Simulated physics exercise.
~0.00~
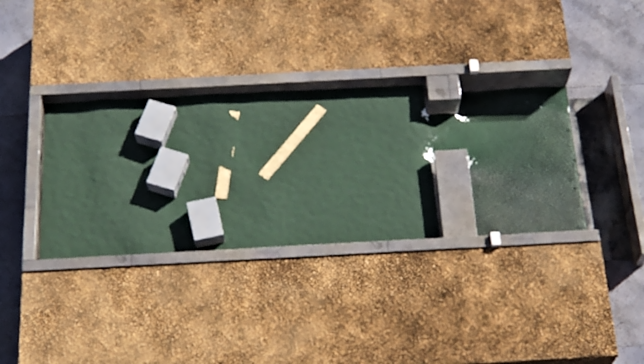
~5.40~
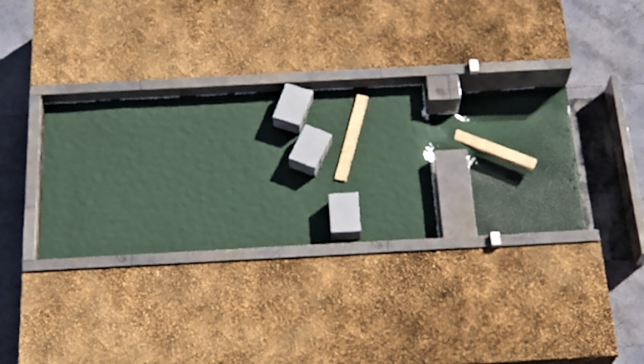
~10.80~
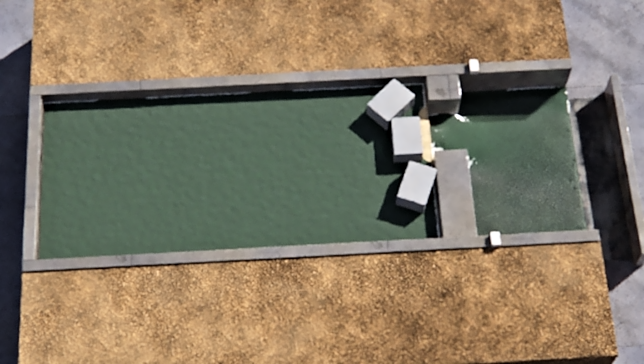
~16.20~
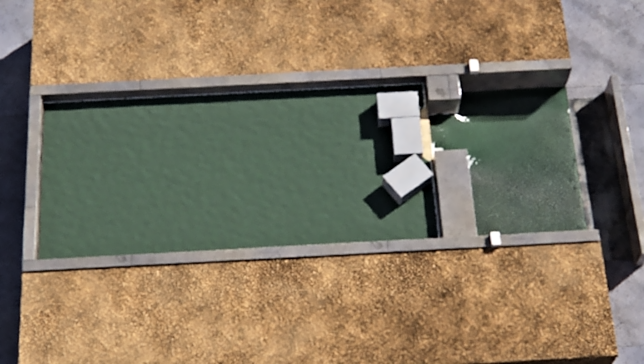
The footage shows three pale crates and two wooden planks drifting right along a green water channel seen from above; one plank slips through the gap between the barriers and leaves view, while the crates bunch up with the other plank at the opening and remain there.
